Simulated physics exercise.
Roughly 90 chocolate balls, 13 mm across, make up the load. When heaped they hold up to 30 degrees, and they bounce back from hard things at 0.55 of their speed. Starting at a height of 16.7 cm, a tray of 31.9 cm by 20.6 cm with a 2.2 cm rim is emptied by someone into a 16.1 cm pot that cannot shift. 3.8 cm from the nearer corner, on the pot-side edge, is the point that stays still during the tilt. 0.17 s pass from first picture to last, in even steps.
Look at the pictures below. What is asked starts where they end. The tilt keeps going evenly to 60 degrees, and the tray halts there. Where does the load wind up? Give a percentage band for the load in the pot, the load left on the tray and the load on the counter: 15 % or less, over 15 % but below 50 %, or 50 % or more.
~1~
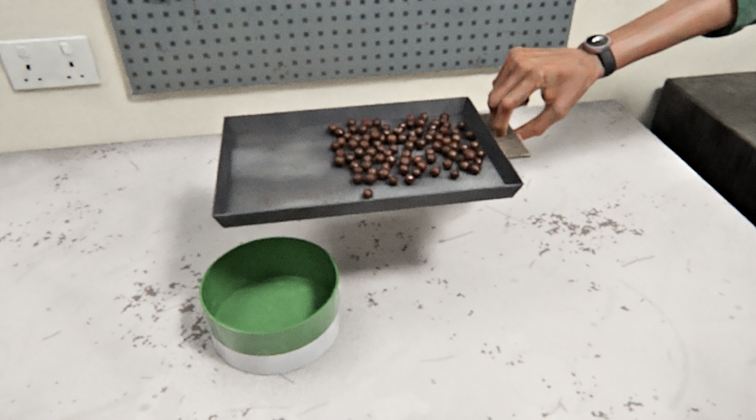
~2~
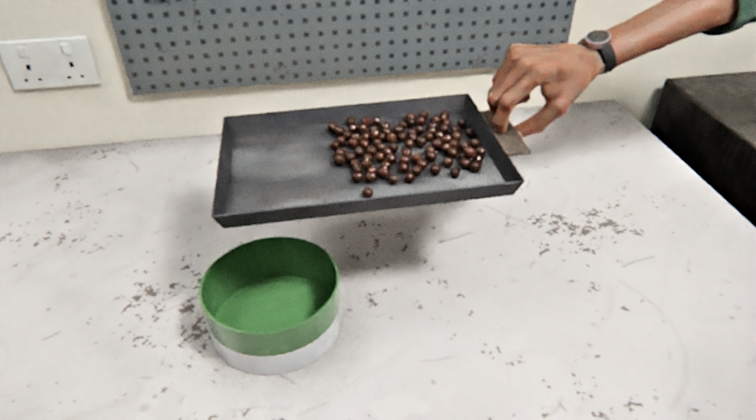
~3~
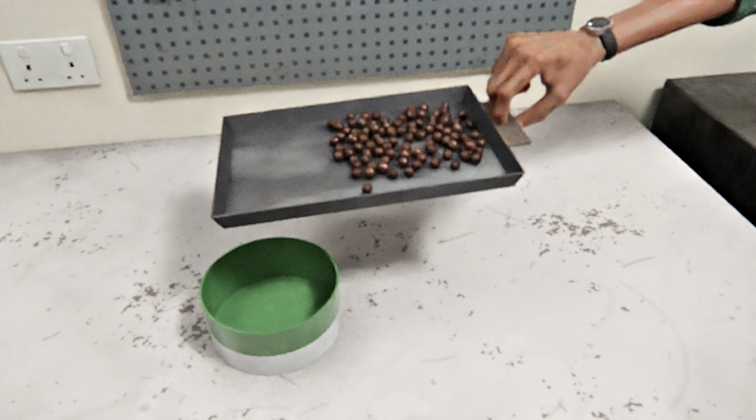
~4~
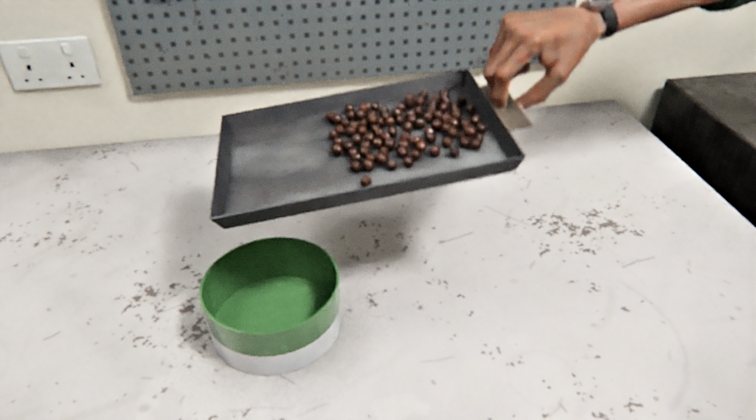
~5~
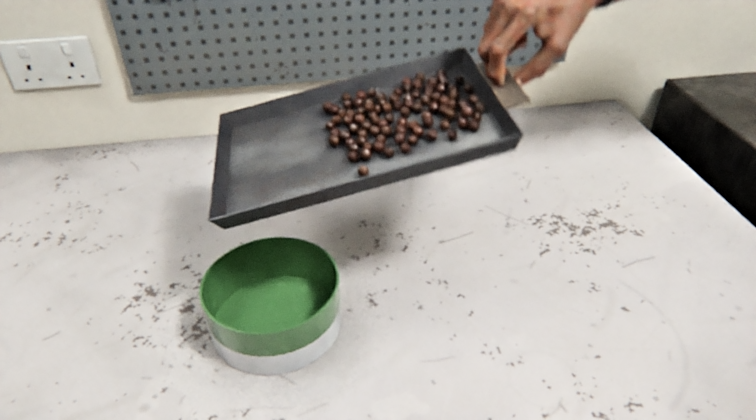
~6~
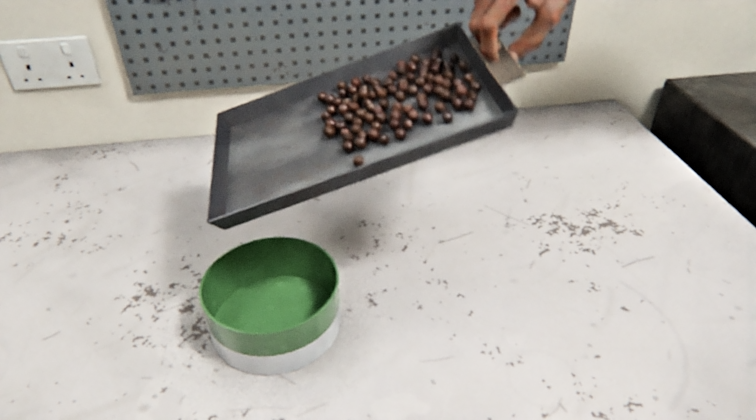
Pot: Up to 15 %; tray: In between; counter: 50 % or more.
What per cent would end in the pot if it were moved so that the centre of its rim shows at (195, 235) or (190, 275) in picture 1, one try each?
I'd say close to 20 percent for the first spot and 35 percent for the second.
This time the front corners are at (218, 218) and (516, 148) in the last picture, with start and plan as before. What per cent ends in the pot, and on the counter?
The pot gets 10 and the counter 70.
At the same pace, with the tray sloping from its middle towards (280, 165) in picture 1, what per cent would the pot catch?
I'd estimate about 0 %.
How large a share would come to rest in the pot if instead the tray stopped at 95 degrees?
I'd put it at close to 0 per cent.
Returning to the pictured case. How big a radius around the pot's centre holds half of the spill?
I'd say around 32 centimetres.
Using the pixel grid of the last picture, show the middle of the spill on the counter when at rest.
Around (42, 357).
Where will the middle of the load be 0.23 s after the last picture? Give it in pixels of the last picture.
Look about (288, 53) in the last view.
Then, 0.14 s after the last picture, tilt 42 degrees; the tray holds 100 %, the pot 0 %.
Then, 0.23 s after the last picture, tilt 56 degrees; the tray holds 100 %, the pot 0 %.
Then, 0.46 s after the last picture, tilt 60 degrees; the tray holds 50 %, the pot 0 %.
In the end, pot 0 %, tray 30 %, counter 70 %.
